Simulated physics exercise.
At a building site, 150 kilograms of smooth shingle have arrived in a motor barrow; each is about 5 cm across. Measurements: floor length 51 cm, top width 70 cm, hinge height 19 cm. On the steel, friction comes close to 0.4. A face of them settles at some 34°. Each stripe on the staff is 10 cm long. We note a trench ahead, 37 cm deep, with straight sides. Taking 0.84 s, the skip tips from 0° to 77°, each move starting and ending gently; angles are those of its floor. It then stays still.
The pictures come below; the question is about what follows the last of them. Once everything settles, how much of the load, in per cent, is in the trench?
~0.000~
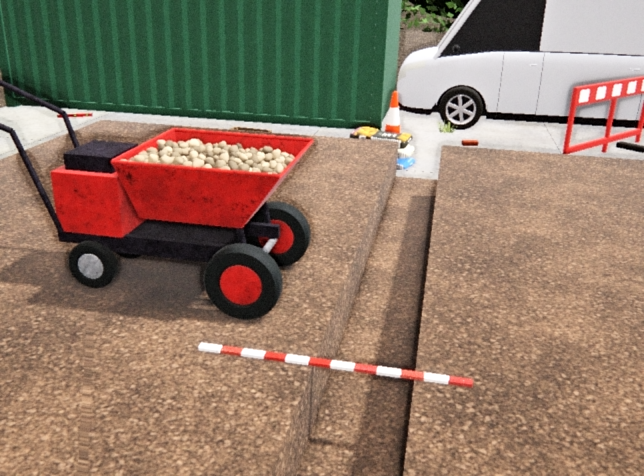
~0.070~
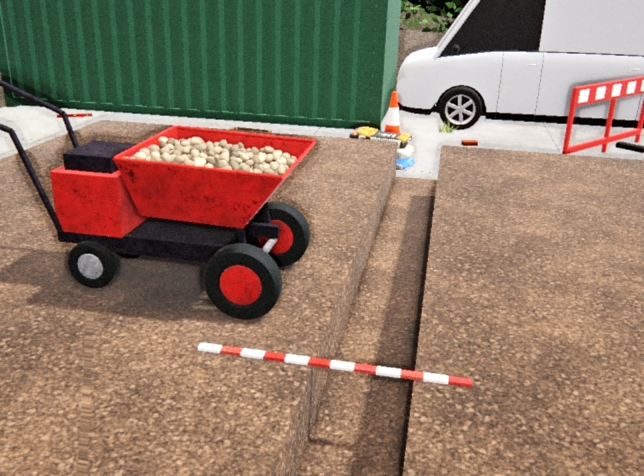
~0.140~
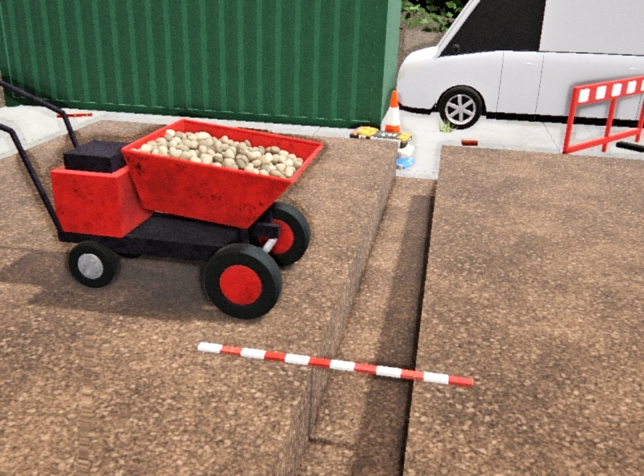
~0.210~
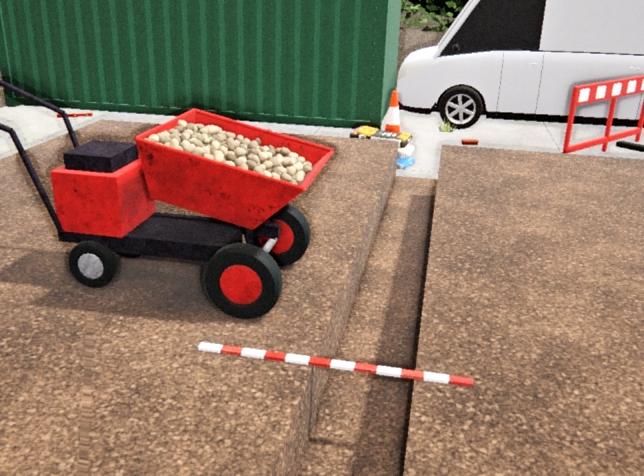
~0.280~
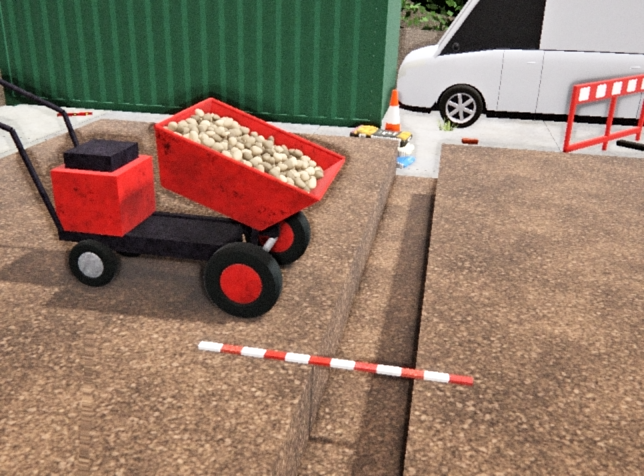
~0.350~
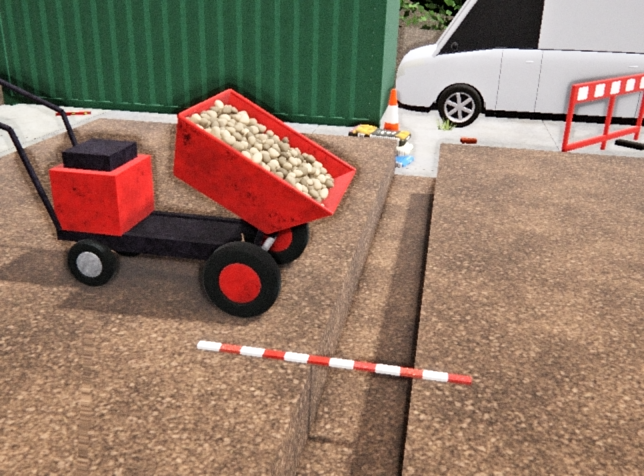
Once it settles, about 72 per cent of the load is there.
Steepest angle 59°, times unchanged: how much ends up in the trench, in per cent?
About 55 per cent would end up in the trench.
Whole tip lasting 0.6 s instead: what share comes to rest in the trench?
Then about 60 per cent.
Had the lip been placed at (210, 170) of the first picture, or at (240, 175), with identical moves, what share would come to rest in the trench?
I'd expect some 85 per cent, then some 100.
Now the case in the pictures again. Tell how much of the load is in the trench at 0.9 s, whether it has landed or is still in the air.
Some 40 per cent.
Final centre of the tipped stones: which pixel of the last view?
Their middle is at about (399, 351).
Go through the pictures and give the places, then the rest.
The skip is at 0°, its lip at (280, 176); the top of the load is at (184, 147), in the first frame.
The skip is at 2°, its lip at (282, 178); the top of the load is at (185, 145); the stones move at 0.3 m/s on average, in the second frame.
The skip is at 6°, its lip at (291, 182); the top of the load is at (189, 139); the stones move at 0.7 m/s on average, in the third frame.
Lip at (304, 189), floor tilted 12°, highest stones at (194, 131); the stones move at 0.9 m/s on average, in the fourth frame.
Lip at (319, 200), floor tilted 20°, highest stones at (205, 120); the stones move at 1.1 m/s on average, in the fifth frame.
Lip at (332, 214), floor tilted 29°, highest stones at (221, 112); the stones move at 1.2 m/s on average, in the sixth frame.
After 0.6 s the floor is at 65°; 100 % in the skip; the foremost stones are at (372, 257).
After 0.9 s the floor is at 77°; 43 % in the skip, 41 % in the trench, 16 % past the trench; the foremost stones are at (478, 318).
After 1.3 s the floor is at 77°; 7 % in the skip, 64 % in the trench, 28 % past the trench; the foremost stones are at (619, 328).
After 3.2 s the floor is at 77°; 0 % in the skip, 72 % in the trench, 28 % past the trench; the foremost stones are past the picture's edge.
